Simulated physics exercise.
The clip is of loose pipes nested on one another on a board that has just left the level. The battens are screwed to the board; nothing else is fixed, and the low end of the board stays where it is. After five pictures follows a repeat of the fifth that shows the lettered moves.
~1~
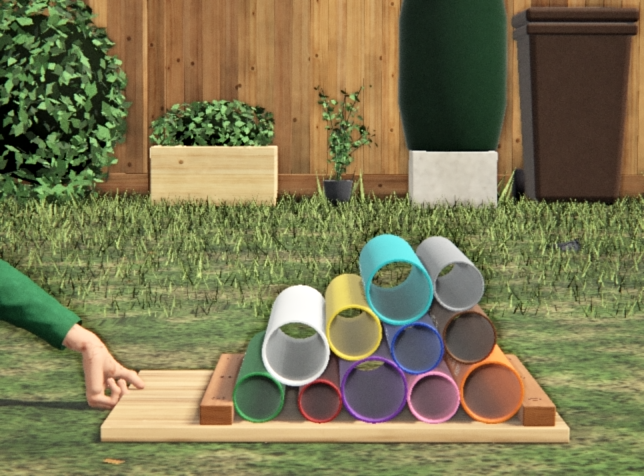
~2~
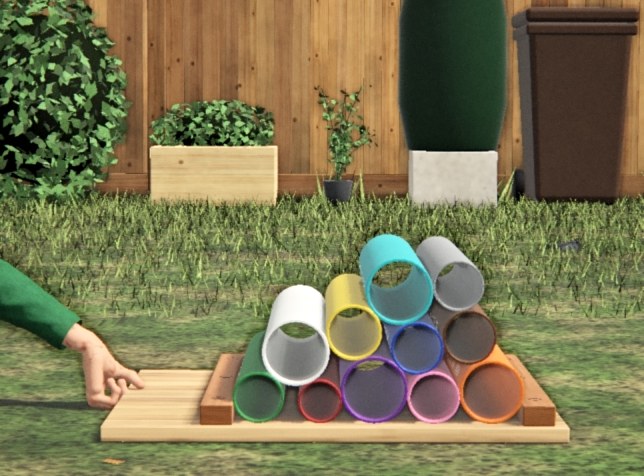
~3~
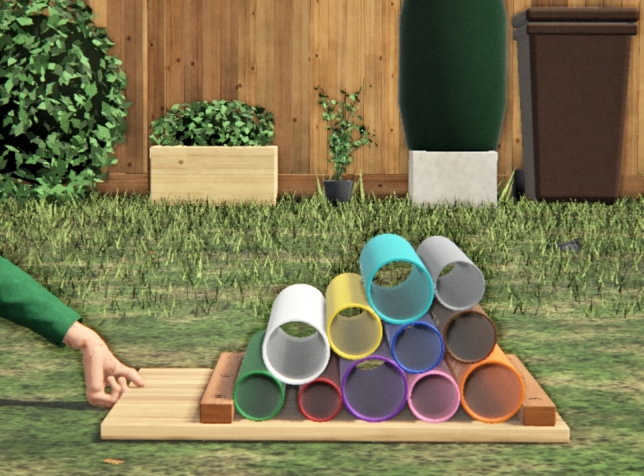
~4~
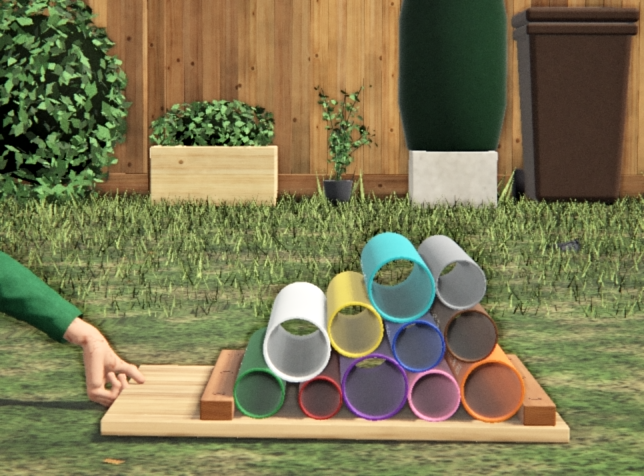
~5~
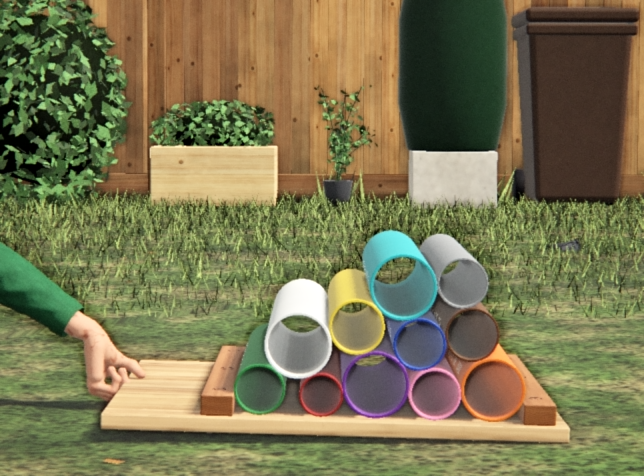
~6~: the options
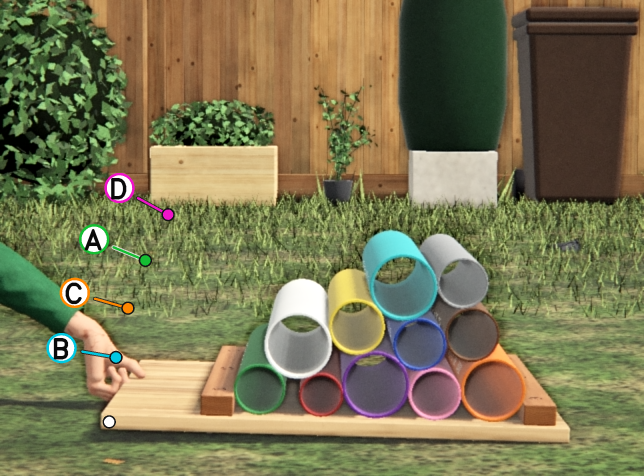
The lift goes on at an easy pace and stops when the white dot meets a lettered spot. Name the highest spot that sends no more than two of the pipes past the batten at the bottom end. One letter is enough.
C is the limit.
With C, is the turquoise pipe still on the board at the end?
Yes, with C.
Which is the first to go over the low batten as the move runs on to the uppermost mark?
The grey one.
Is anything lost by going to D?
Yes, at D.
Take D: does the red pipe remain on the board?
The red pipe: Yes.
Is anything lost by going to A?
At A: Yes.
On the marked copy, A at (146, 261); B at (116, 358); C at (128, 308); D at (168, 215); the white dot at (109, 422).
With C. Early on, board at 12°.
Further on, board at 16°.
At the end, board at 16°, one over the low batten (grey).
As for the rest, A four over the low batten (blue, brown, turquoise, grey); B none over the low batten; D five over the low batten.
